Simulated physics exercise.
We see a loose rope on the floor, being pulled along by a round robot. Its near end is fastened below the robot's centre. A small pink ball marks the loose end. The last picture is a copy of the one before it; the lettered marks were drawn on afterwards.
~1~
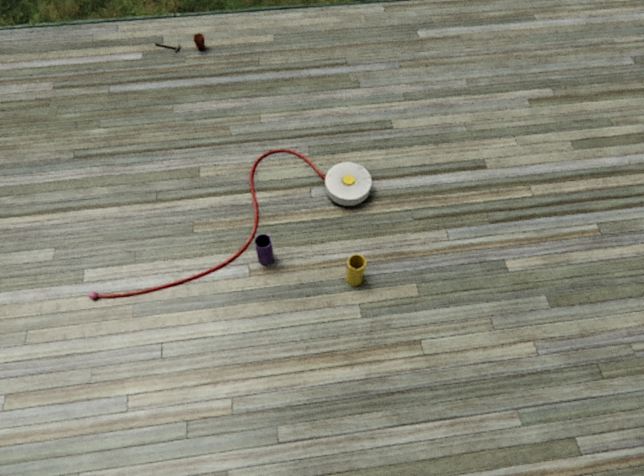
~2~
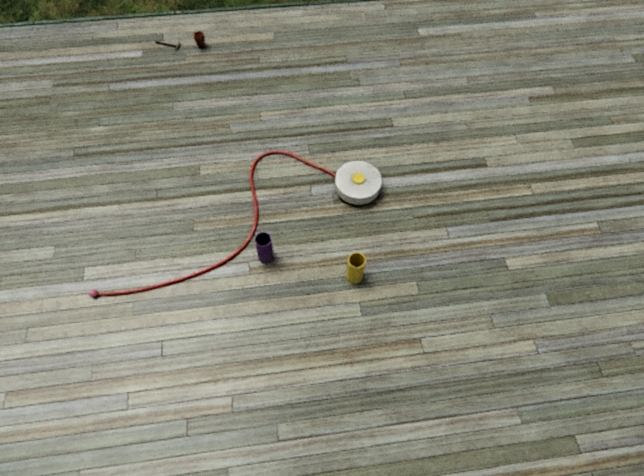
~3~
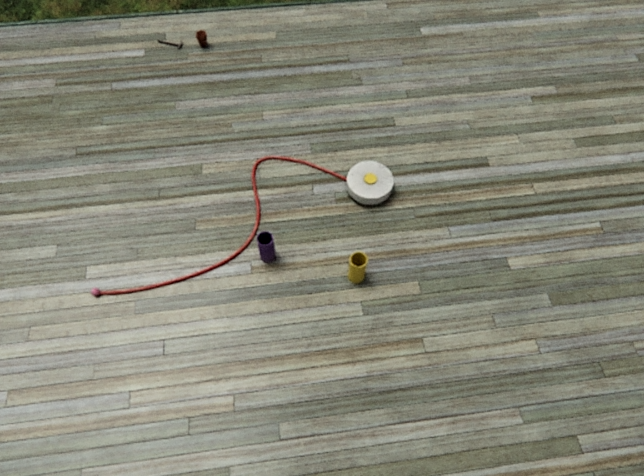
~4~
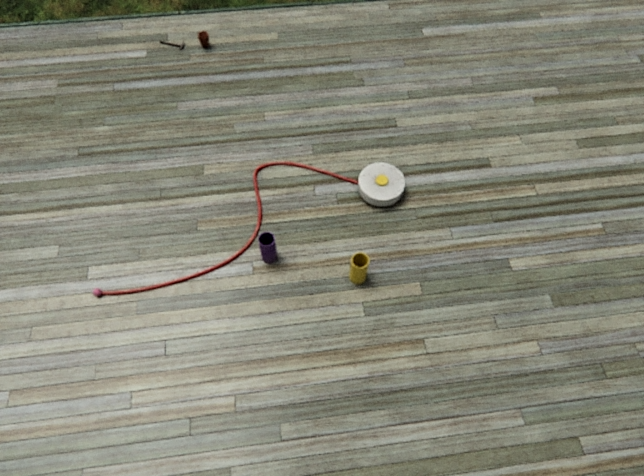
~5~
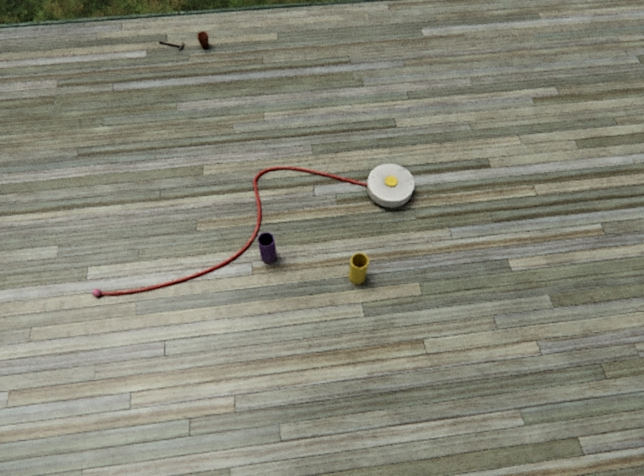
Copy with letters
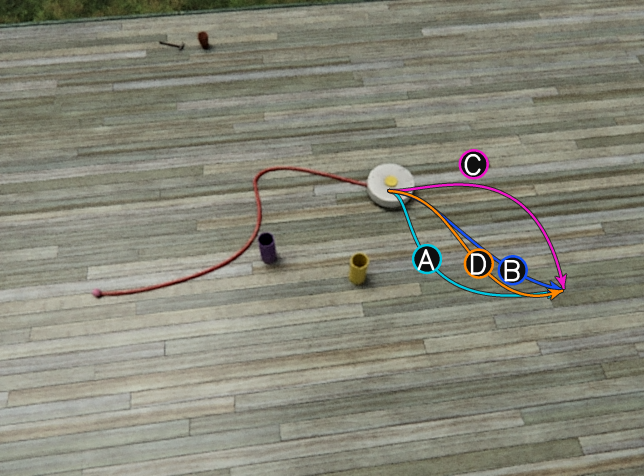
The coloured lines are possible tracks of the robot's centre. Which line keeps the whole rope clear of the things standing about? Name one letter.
Line C does it.
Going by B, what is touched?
The purple post.
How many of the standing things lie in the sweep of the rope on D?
Two.
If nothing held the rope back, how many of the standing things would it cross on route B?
It sweeps one.
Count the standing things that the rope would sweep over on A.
Two.
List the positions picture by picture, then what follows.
The first frame shows robot (348, 185); free end (93, 295); yellow post (355, 270).
The second frame shows robot (358, 183); free end (93, 293).
The third frame shows robot (370, 184); purple post (266, 247).
The fourth frame shows robot (381, 185); yellow post (359, 269).
The fifth frame shows robot (390, 186); free end (97, 293); yellow post (358, 269); purple post (267, 248).
On the marked copy, A from (389, 191) via (444, 277) to (560, 291); B from (389, 191) via (467, 237) to (562, 290); C from (389, 191) via (500, 192) to (564, 288); D from (389, 191) via (467, 250) to (562, 291).
Taking C. A third of the way, robot (476, 181), middle of the rope (296, 226), free end (108, 292).
Two thirds of the way, robot (548, 228), middle of the rope (353, 224), free end (167, 276).
When it is over, robot (568, 286), middle of the rope (370, 231), free end (182, 270); nothing has been touched.
As for the rest, A meets the yellow post and purple post; B meets the purple post; D meets the yellow post and purple post.
